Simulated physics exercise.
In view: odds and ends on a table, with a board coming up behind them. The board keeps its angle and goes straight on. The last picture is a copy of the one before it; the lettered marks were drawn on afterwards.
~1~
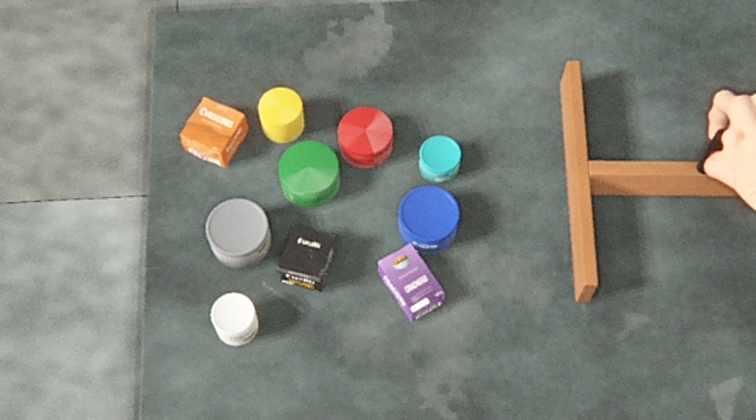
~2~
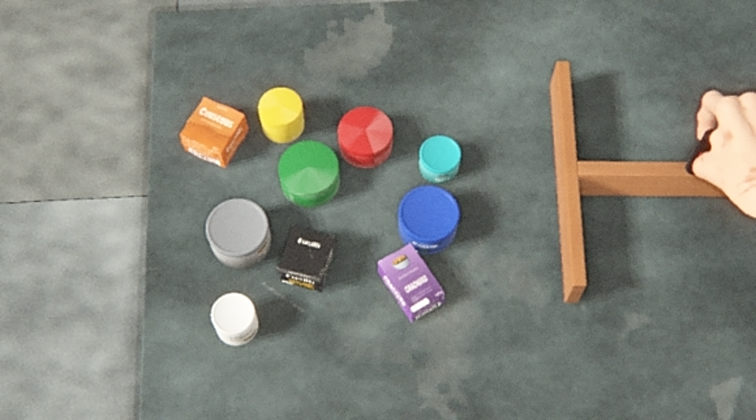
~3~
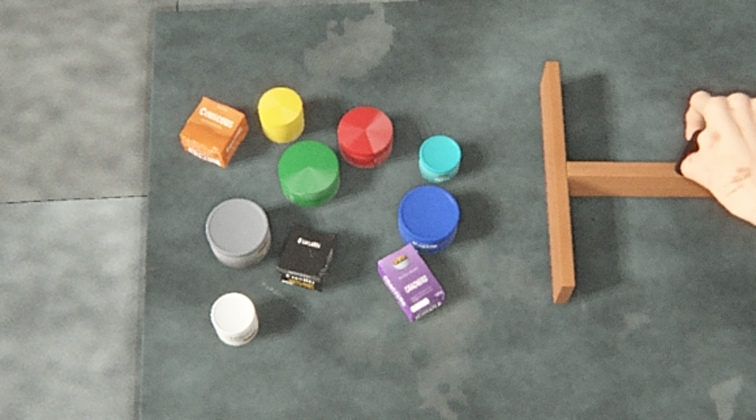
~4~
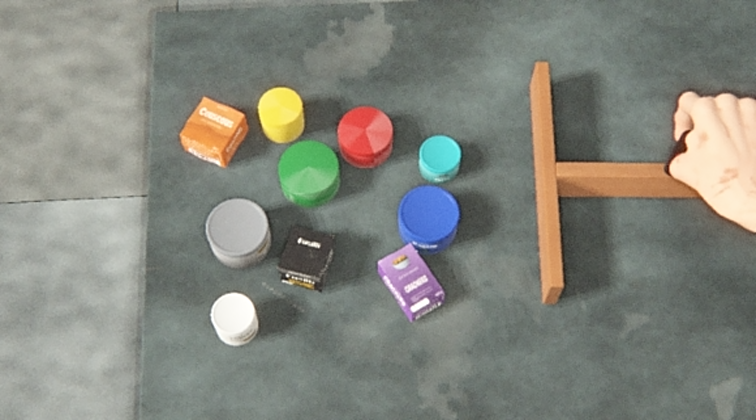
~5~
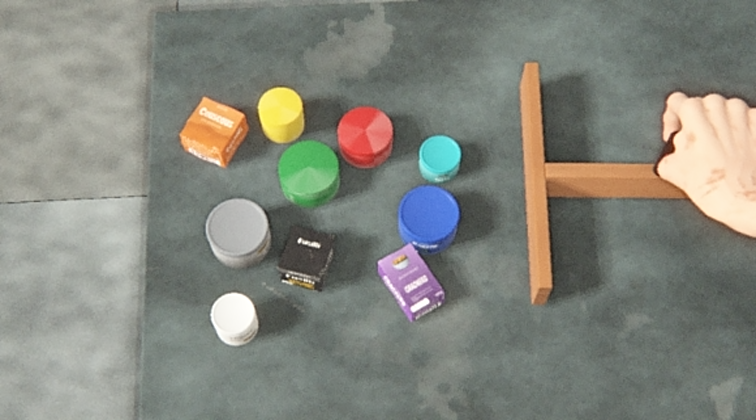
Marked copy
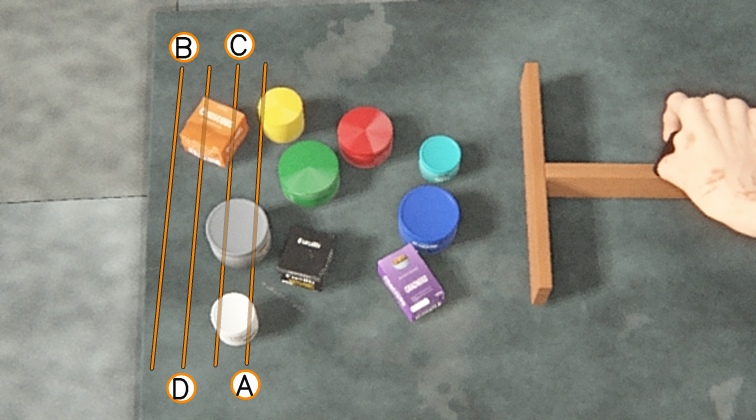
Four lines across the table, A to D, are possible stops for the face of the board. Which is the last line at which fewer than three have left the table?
As far as mark C.
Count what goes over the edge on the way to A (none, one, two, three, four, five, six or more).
By then, none.
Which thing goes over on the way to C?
The grey tub goes over.
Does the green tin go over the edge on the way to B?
Yes.
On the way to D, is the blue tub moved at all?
By then, yes.
On the marked copy, A at (257, 205); B at (168, 209); C at (227, 206); D at (197, 208).
With C. Early on, board (426, 175); purple packet (393, 280); red tin (359, 135).
Further on, board (313, 180); orange packet (196, 132); grey tub (195, 229).
At the end, board (228, 185); grey tub over the edge; orange packet (152, 133); one fallen.
As for the rest, A is within the limit but short; B drops seven; D drops four.
